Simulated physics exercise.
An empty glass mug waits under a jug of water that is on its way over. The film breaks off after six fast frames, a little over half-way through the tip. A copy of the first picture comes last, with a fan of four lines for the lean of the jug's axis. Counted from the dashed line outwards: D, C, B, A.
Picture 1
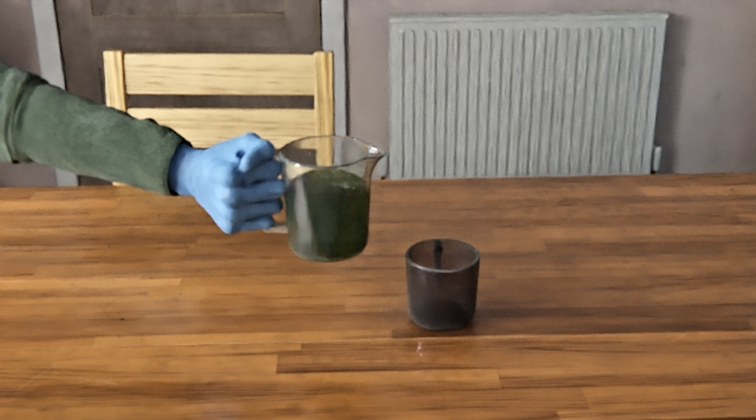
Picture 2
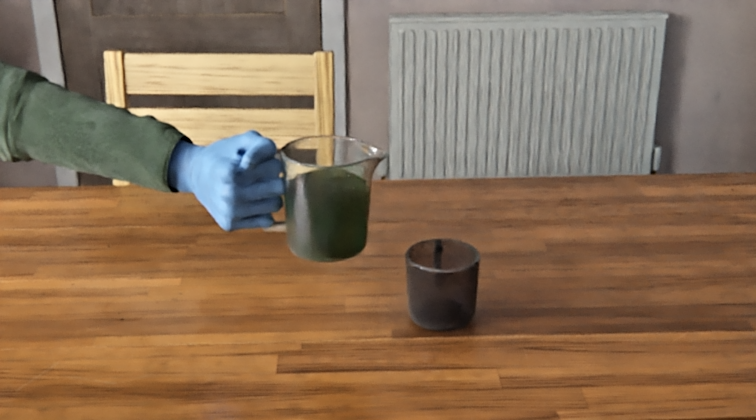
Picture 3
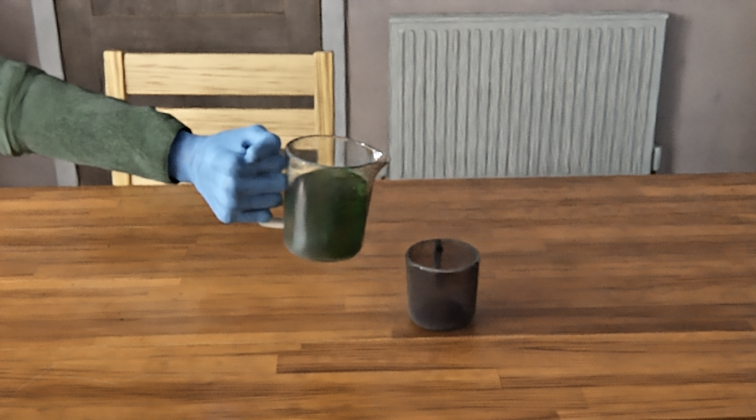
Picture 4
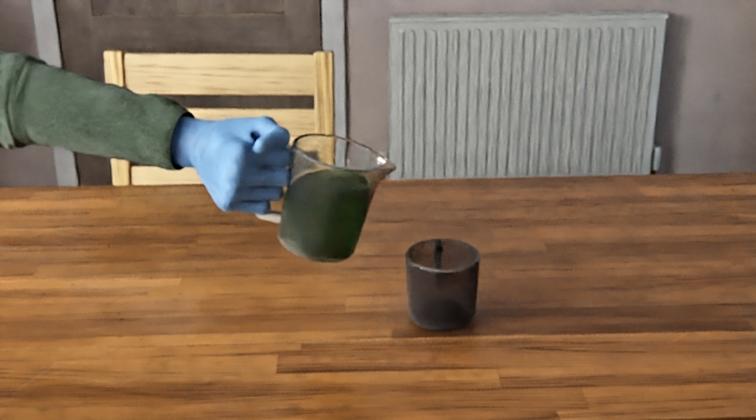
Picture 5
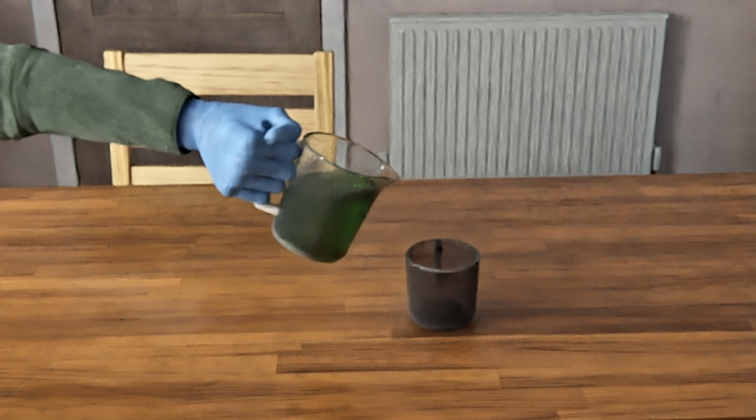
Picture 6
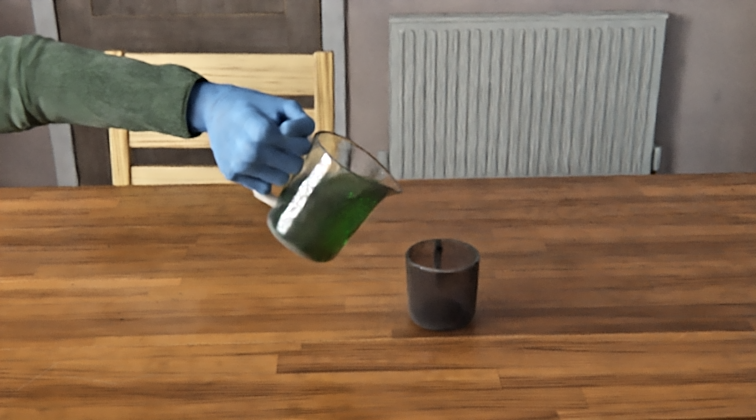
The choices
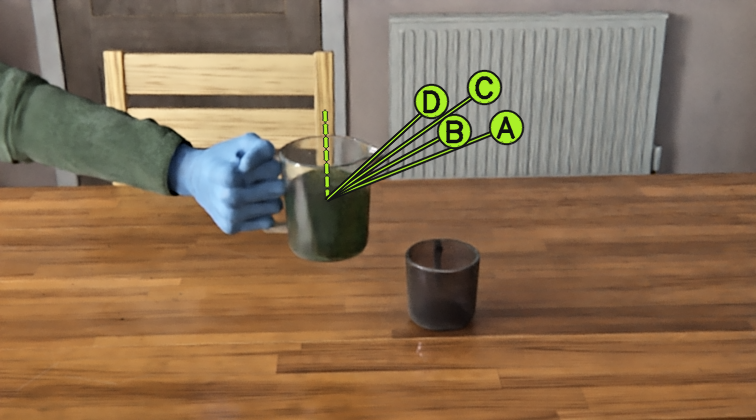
In the video, a blue-gloved hand holds a glass jug of dark green liquid above a wooden table, upright at first, then steadily tilts it to the right, its spout toward an empty dark glass mug.
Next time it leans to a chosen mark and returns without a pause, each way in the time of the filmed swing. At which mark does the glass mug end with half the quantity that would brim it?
Best: B.
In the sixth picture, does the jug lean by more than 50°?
No, it does not.
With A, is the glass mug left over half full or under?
Over half.
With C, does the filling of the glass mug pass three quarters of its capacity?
No.
In lime, A at (490, 133); B at (438, 138); C at (471, 97); D at (420, 114).
With A, the glass mug ends with about 69 % of what it can hold.
With B, the glass mug ends with about 48 % of what it can hold.
With C, the glass mug ends with about 30 % of what it can hold.
With D, the glass mug ends with about 16 % of what it can hold.
